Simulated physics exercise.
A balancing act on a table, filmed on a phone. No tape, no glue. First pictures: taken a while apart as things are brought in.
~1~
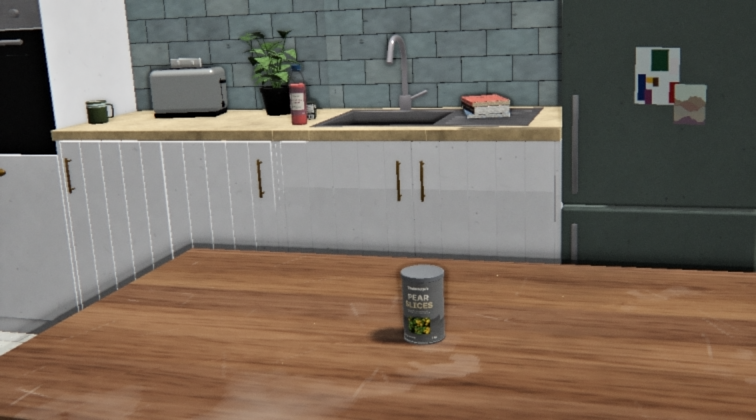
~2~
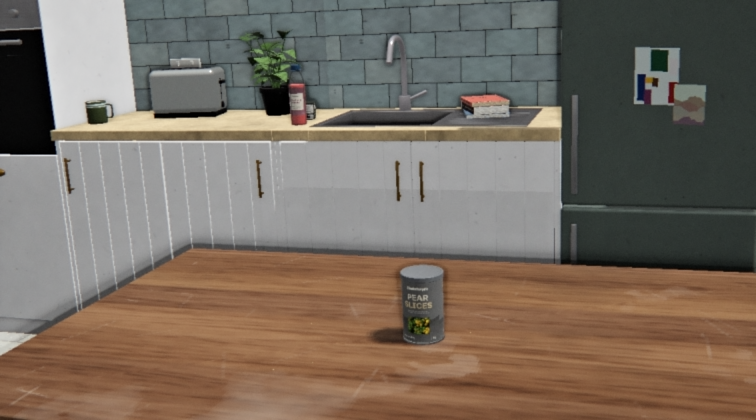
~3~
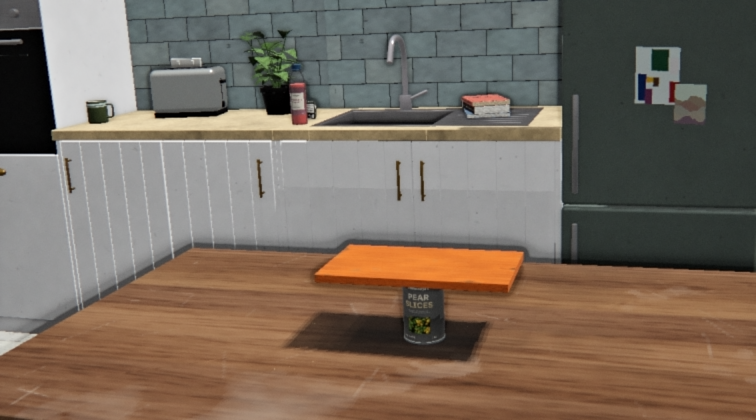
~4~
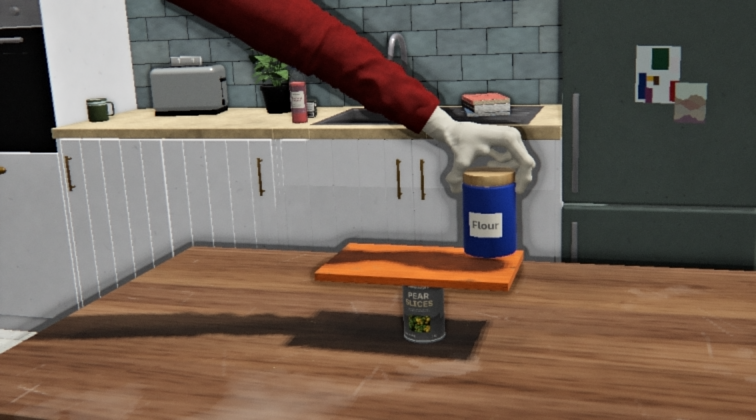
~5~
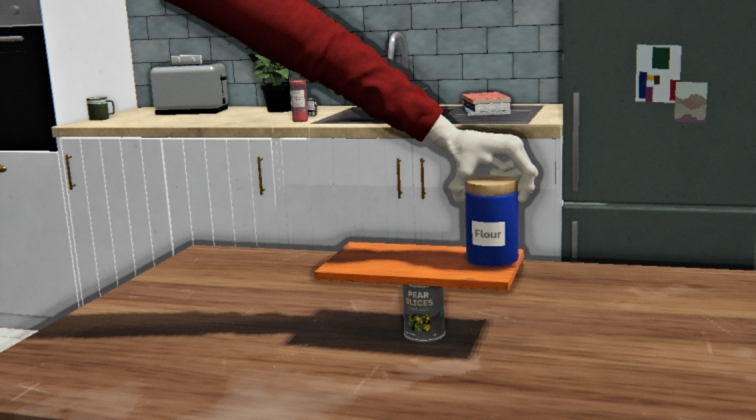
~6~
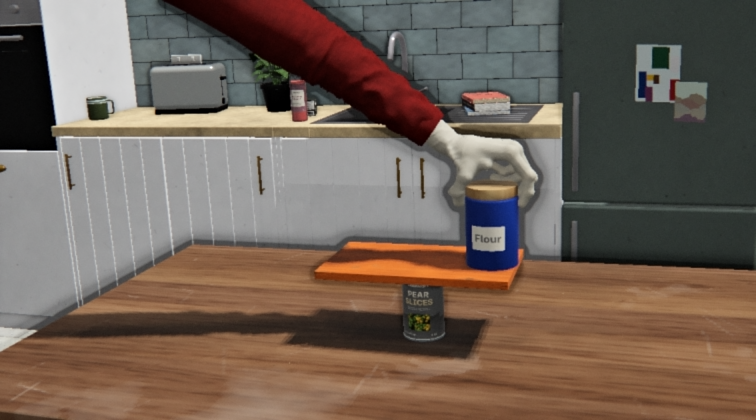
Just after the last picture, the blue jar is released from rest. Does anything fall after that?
Fails to stand.
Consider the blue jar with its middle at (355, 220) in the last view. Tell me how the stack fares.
What happens next is that it goes down.
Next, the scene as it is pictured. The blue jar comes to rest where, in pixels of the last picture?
I'd say around (572, 322) in the last view.
Then, 0.40 s later than the last frame, blue jar now fallen; orange board tilted by 51°.
Then, 0.60 s later than the last frame, orange board tilted by 67°.
When it is over, fallen, blue jar; lying over in the stack, orange board; grey tin as before. End places, in pixels of the last picture, blue jar near (571, 322). The stack gives way.
